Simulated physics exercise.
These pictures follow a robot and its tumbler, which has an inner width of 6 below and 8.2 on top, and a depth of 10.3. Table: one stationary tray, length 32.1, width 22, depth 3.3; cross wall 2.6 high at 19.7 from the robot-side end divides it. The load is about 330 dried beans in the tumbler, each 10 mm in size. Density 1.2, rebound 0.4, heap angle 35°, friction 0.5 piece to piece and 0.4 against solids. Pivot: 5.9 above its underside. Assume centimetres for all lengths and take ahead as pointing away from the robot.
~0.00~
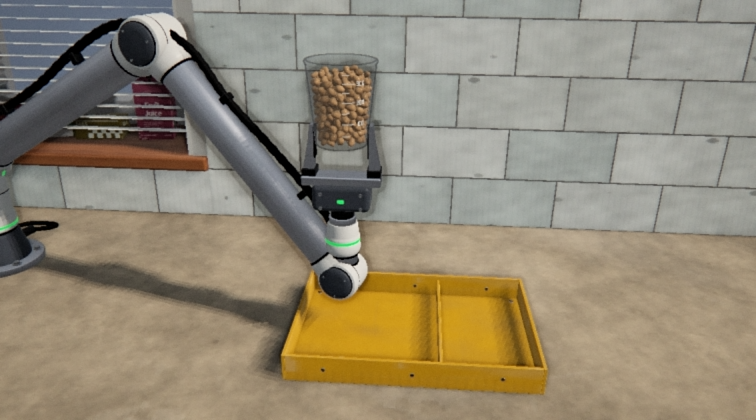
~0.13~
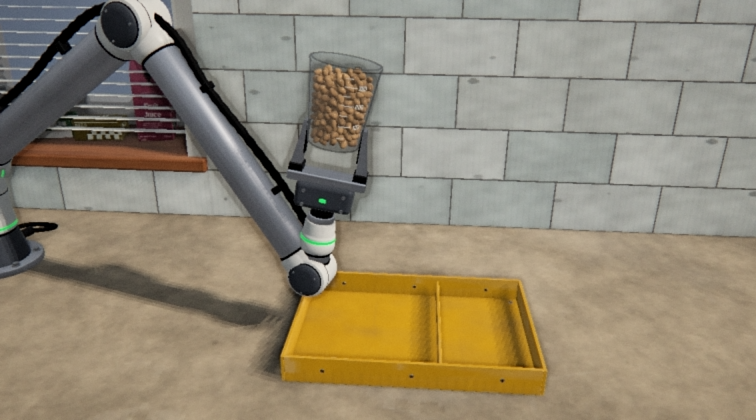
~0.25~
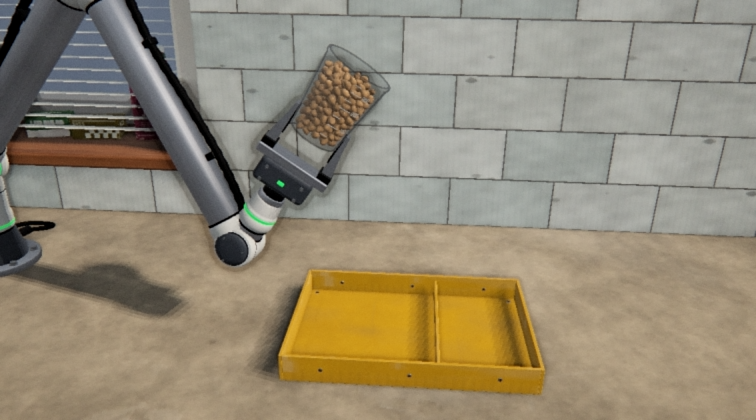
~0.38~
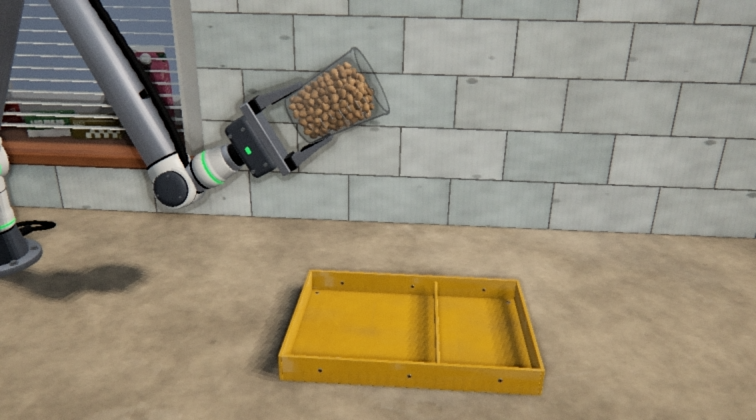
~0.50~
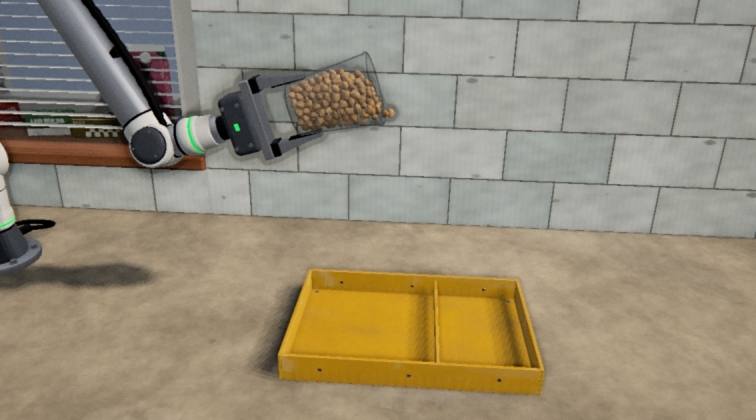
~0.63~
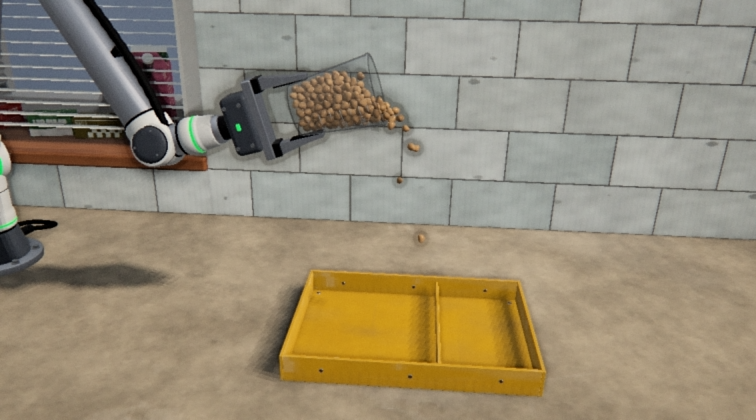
At the start, a robot arm holds an upright clear tumbler of tan beans above a yellow divided tray. The arm draws back to the left and tips the tumbler to the right until it lies nearly sideways. Beans then slip over its rim, and a few drop through the air.
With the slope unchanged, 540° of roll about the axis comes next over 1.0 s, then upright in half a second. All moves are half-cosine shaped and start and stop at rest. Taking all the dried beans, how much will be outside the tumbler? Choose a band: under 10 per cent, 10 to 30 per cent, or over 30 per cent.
Band: 10 to 30 per cent.
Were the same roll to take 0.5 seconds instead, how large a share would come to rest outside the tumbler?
In that case roughly 10 percent.
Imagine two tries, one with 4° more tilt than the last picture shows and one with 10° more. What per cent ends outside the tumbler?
The first try gives around 25 percent, the second around 45 percent.
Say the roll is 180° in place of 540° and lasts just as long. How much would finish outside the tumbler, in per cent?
Estimate: Approx. 15 per cent.
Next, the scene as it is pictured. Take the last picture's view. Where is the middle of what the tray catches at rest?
Roughly at pixel (422, 325).
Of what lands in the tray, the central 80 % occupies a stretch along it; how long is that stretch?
The stretch runs close to 14 cm along the tray.
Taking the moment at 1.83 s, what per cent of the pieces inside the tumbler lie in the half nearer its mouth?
Near 40 per cent lies in the mouth half.
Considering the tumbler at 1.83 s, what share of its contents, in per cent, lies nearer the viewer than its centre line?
Reading: Roughly 45 percent.
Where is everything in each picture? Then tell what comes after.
The first frame shows the tumbler middle at (341, 104), upright; upper third of the load around (341, 83), from x 315 to 370, top at y 70; 329 in the tumbler.
The second frame shows the tumbler middle at (340, 105), tipped 10°; upper third of the load around (341, 85), from x 315 to 370, top at y 70.
The third frame shows the tumbler middle at (335, 103), tipped 34°; upper third of the load around (338, 85), from x 300 to 370, top at y 65.
The fourth frame shows the tumbler middle at (334, 101), tipped 60°; upper third of the load around (340, 86), from x 290 to 370, top at y 65.
The fifth frame shows the tumbler middle at (334, 99), tipped 74°; upper third of the load around (334, 87), from x 290 to 390, top at y 70; 328 in the tumbler, 1 in flight or on a rim.
The sixth frame shows the tumbler middle at (335, 100), tipped 74°; upper third of the load around (333, 89), from x 295 to 420, top at y 75; 322 in the tumbler, 7 in flight or on a rim.
After 1.23 s, tipped 74°, highest piece 37 above the table; 291 in the tumbler, 19 in the robot-side part, 6 in the far-side part, 13 in flight or on a rim.
After 1.83 s, tipped 48°, highest piece 36 above the table; 269 in the tumbler, 43 in the robot-side part, 15 in the far-side part, 2 in flight or on a rim.
After 2.33 s, upright, highest piece 38 above the table; 269 in the tumbler, 43 in the robot-side part, 16 in the far-side part, 1 on the table or floor.
After 3.03 s, upright, highest piece 38 above the table; 269 in the tumbler, 43 in the robot-side part, 16 in the far-side part, 1 on the table or floor.
In the end, 269 in the tumbler, 43 in the robot-side part, 16 in the far-side part, 1 on the table or floor. That is 18 % outside the tumbler.
